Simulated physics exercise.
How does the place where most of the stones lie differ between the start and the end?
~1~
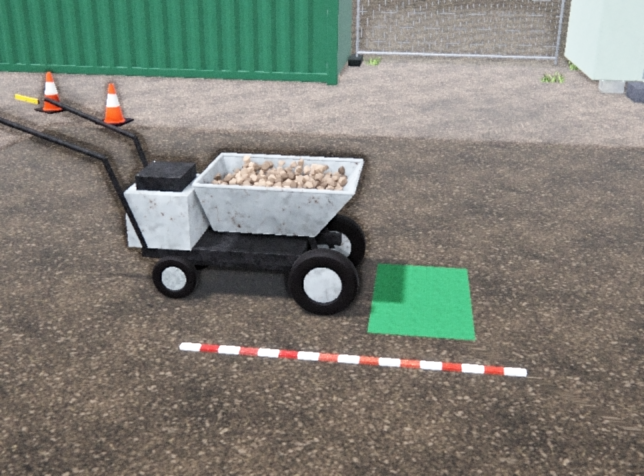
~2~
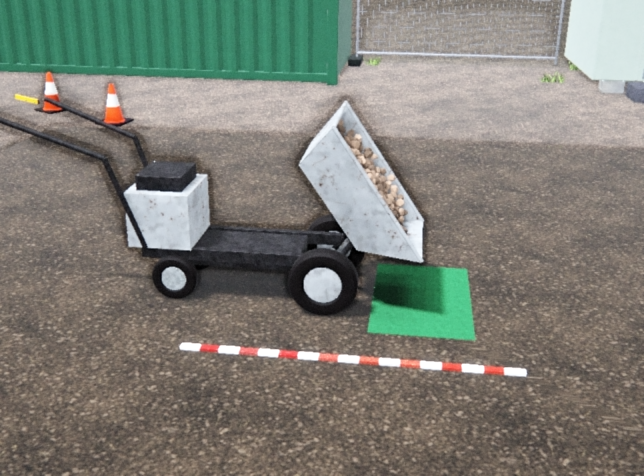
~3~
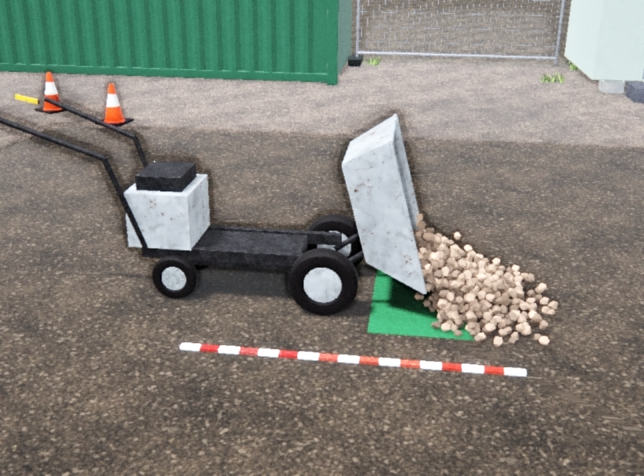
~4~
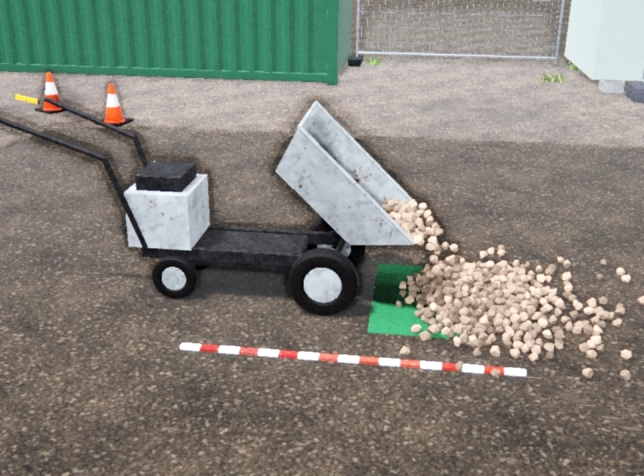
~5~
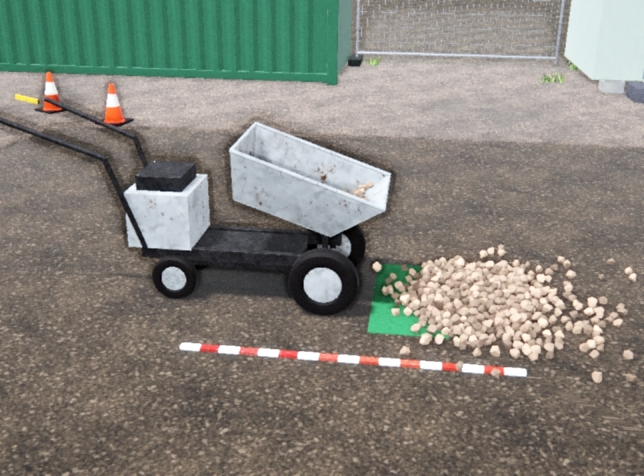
At the start the stones are all up in the skip of the barrow. By the end most of them lie lower down and further right, in a spread heap on the green sheet and the tarmac beyond it.
A motor barrow with a pale grey skip full of light brown stones stands on dark tarmac, seen from its side and slightly above. A green sheet lies just to its right, a red and white striped staff in front, and two orange cones and a green ribbed wall behind. The skip tips steeply forward to the right, and the stones pour out over the sheet and beyond it. The skip then swings partway back while more stones slide out. It ends still tilted, with a few stones inside and a wide heap spread across the sheet and the tarmac to its right.
